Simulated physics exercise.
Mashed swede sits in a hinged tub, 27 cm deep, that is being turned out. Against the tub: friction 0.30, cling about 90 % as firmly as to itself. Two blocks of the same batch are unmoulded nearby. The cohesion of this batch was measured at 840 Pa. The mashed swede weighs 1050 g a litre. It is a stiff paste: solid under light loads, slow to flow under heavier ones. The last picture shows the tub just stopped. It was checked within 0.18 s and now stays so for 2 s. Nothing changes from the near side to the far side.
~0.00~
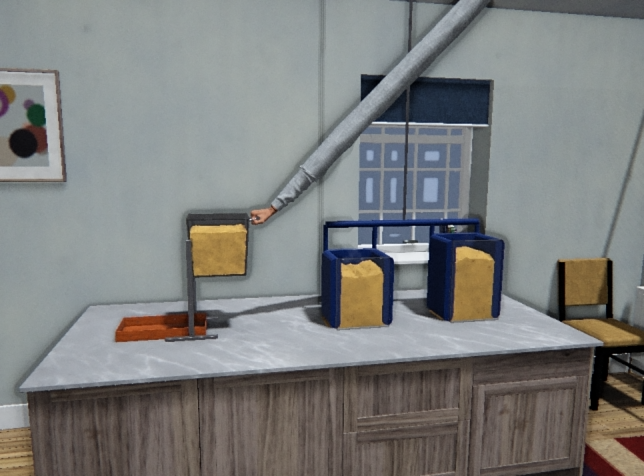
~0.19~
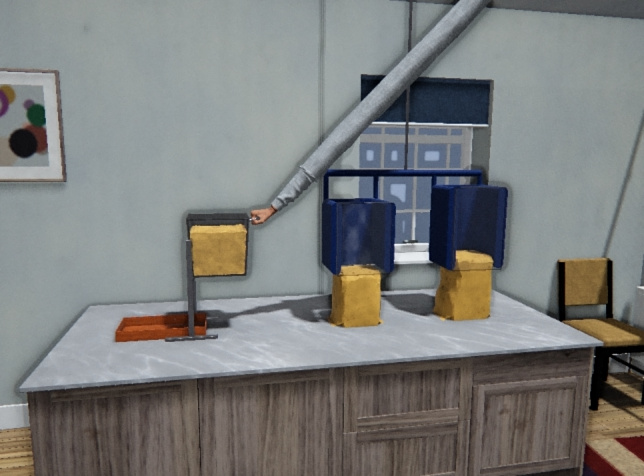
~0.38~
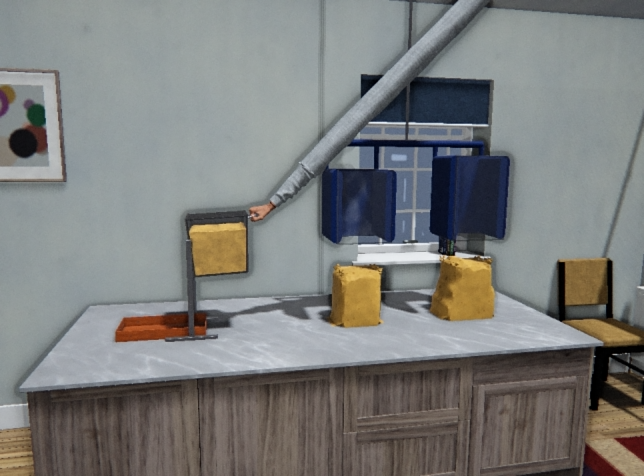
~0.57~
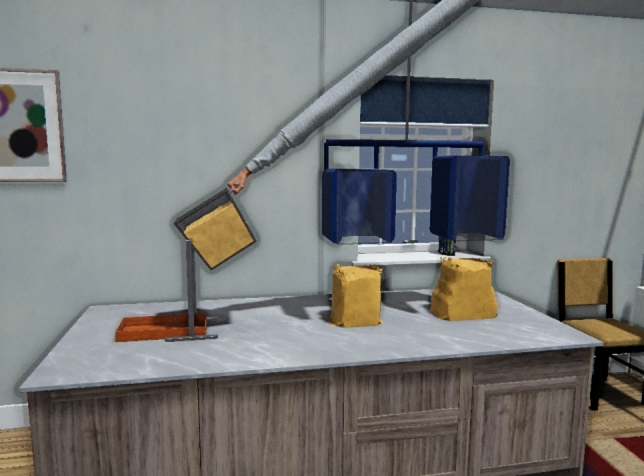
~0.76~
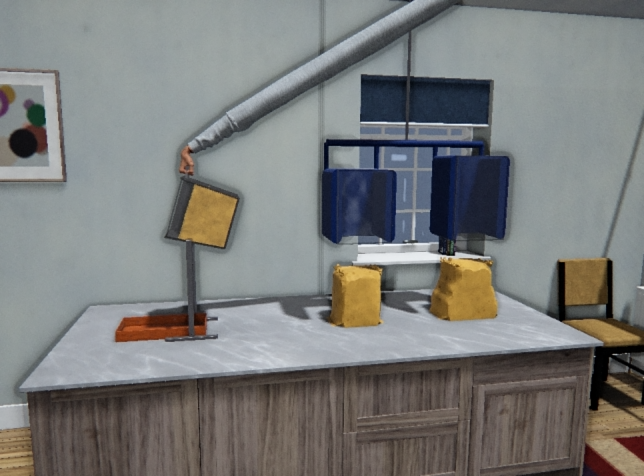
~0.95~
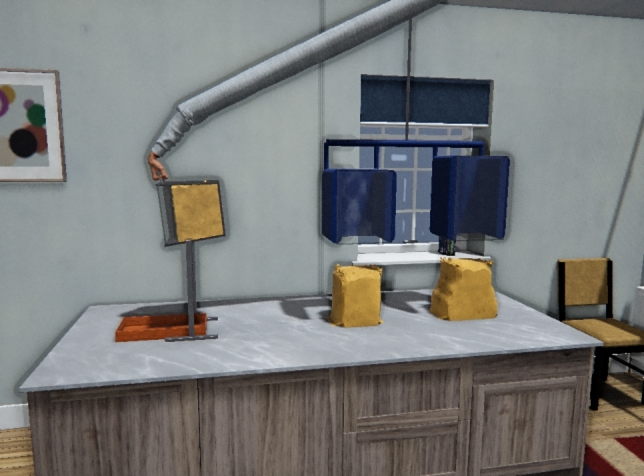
A grey-sleeved arm tilting a hinged tub of yellow mash onto its side after two blue moulds lift off slightly slumping blocks.
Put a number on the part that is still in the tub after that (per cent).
The part that is still in the tub after that is near 100 %.
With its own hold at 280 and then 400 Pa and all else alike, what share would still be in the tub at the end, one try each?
In turn about 35 %, 40 %.
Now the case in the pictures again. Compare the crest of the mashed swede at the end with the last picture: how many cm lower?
Roughly 0 cm.
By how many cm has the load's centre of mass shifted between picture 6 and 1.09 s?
Roughly 0 cm.
After 1.09 s, the tub is at 95 degrees and holds 100 %.
After 1.26 s, the tub is at 95 degrees and holds 100 %.
After 1.43 s, the tub is at 95 degrees and holds 100 %.
After 1.60 s, the tub is at 95 degrees and holds 100 %.
After 2.95 s, the tub is at 95 degrees and holds 100 %.
